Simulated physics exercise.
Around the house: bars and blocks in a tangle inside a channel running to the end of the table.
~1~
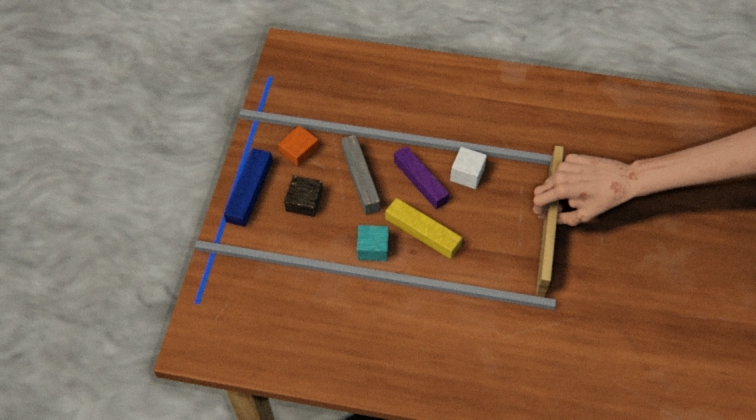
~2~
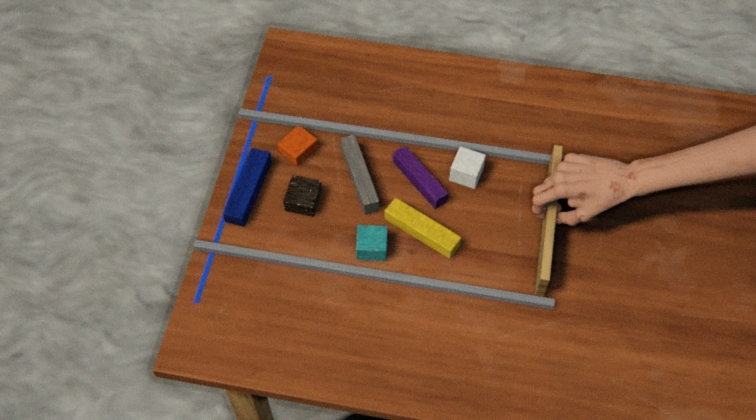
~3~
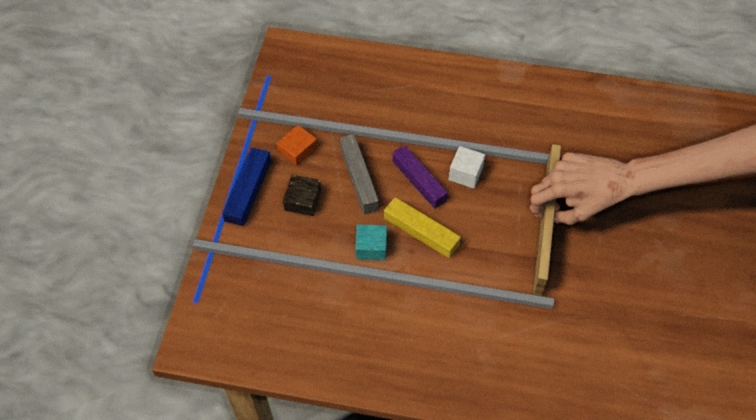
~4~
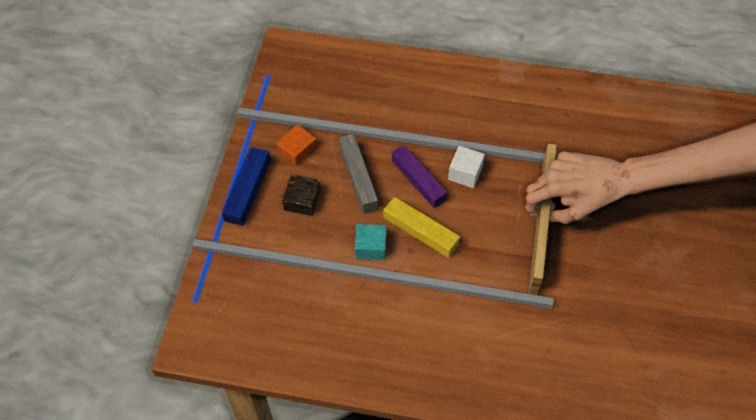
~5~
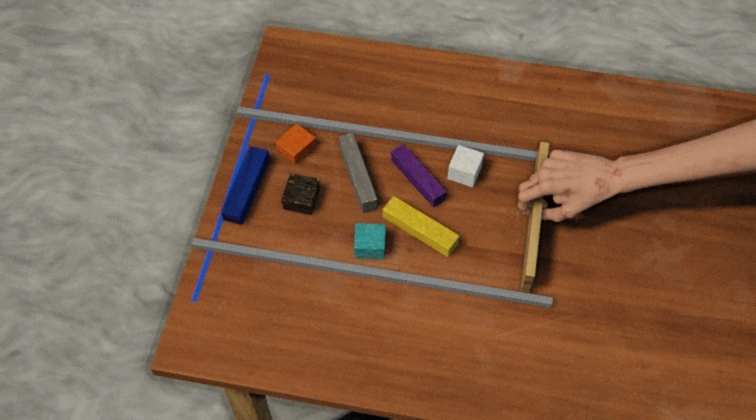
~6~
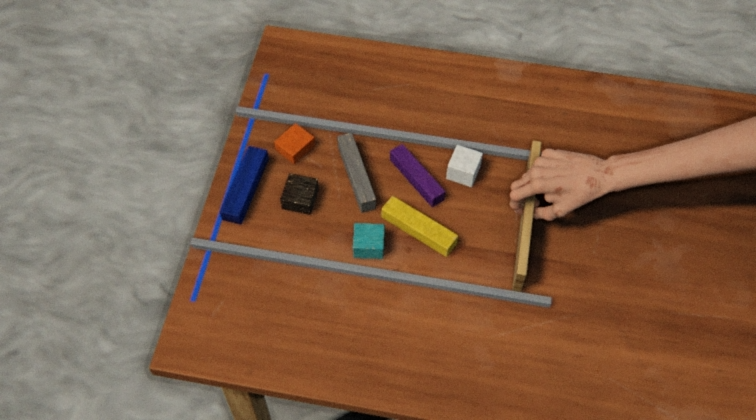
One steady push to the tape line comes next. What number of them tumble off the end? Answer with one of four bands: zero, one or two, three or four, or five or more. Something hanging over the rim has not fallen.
Five or more.
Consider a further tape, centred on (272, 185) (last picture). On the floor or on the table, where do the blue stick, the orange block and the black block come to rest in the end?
The blue stick drops off; the orange block drops off; the black block tumbles off.
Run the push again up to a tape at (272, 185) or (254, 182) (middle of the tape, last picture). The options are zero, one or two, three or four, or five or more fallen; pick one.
Number down, tape by tape: Three or four / three or four.
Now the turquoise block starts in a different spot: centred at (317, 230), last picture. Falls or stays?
As for the turquoise block, it keeps its place.
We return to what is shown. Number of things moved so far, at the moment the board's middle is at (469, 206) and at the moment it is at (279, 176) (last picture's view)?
At that stage 1; at the next, 8.
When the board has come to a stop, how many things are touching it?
The count comes out at 2.
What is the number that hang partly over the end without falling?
The number is 2.
Soon after, none off yet; blue stick at rest near (245, 185); orange block at rest near (295, 144); black block at rest near (300, 194).
Then, none off yet; blue stick moved a little near (226, 183); orange block moving near (288, 141); black block moved about its own width near (251, 181).
Further on, two off so far; blue stick falling near (233, 371); orange block moved well along near (225, 125); black block falling near (200, 242).
At rest, the number that fall off is five or more; fallen, yellow bar, purple bar, grey bar, black block, orange block and blue stick.
